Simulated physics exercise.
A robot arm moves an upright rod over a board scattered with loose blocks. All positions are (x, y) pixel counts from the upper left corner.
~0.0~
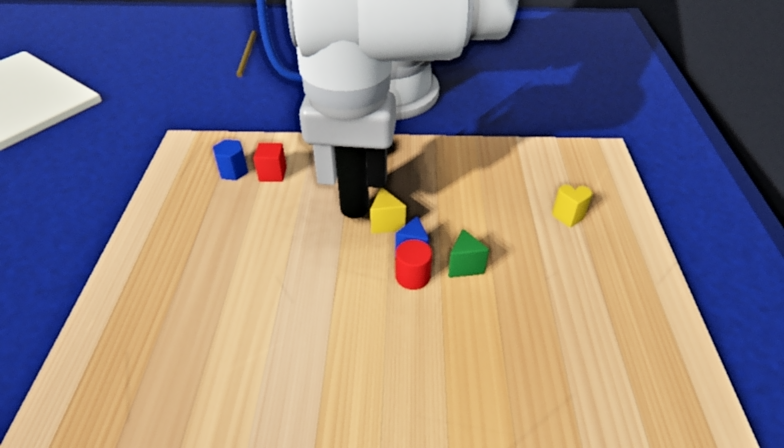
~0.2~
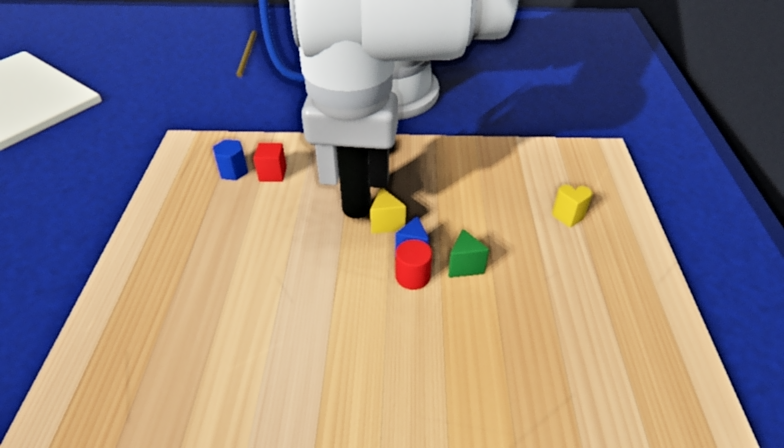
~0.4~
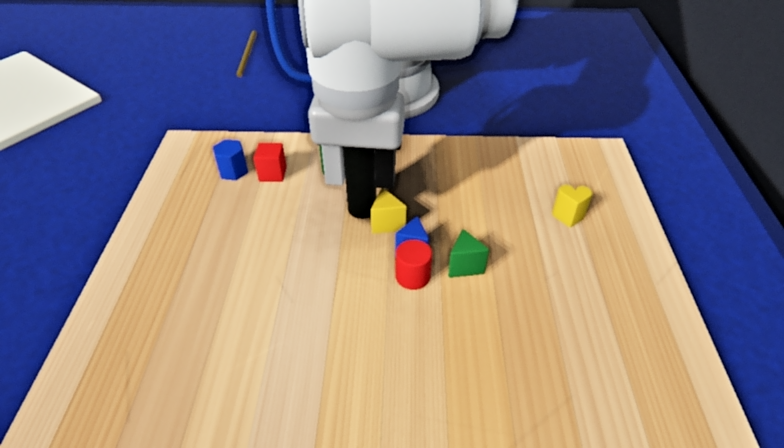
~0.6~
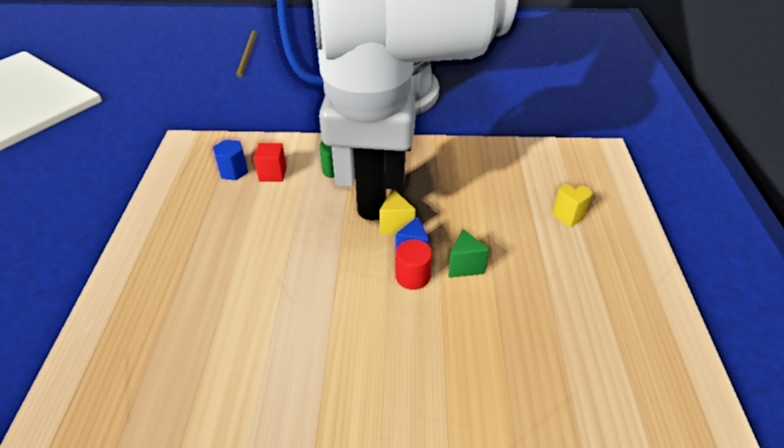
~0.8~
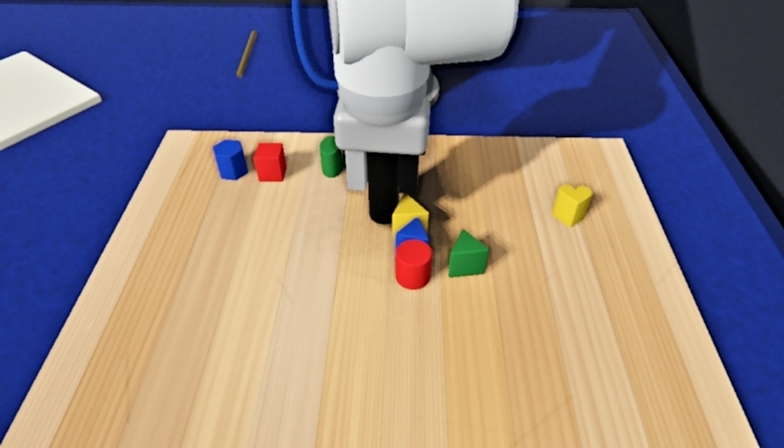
A robot arm with a black rod barely moved at first, then slid to the right across a wooden board of colourful blocks, nudging the yellow triangle right, close behind the blue triangle.
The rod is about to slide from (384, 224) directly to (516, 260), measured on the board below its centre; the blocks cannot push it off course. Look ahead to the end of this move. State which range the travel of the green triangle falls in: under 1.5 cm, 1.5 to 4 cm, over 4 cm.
Moves under 1.5 cm.
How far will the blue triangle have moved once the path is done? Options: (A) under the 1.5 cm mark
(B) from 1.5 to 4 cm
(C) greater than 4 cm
Choice B: From 1.5 to 4 cm.
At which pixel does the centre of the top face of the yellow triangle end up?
My prediction: (548, 230).
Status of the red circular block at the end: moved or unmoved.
Stays where it is.
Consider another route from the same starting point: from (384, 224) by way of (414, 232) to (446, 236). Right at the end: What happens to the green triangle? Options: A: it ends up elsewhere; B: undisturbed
I choose B.
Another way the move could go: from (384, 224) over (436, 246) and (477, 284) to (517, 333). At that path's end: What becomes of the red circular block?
That one stays where it is.
On the path given first. One third of the way, rod (427, 227); yellow triangle (456, 216); blue triangle (430, 230), turned 55° clockwise.
Two thirds of the way, rod (472, 239); yellow triangle (503, 225); blue triangle (436, 233), turned 70° clockwise; green triangle (473, 248), turned 40° clockwise.
At the end, rod (518, 252); yellow triangle (548, 230), turned 40° anticlockwise; blue triangle (436, 233), turned 70° clockwise; red circular block not moved; green triangle (476, 249), turned 60° clockwise.
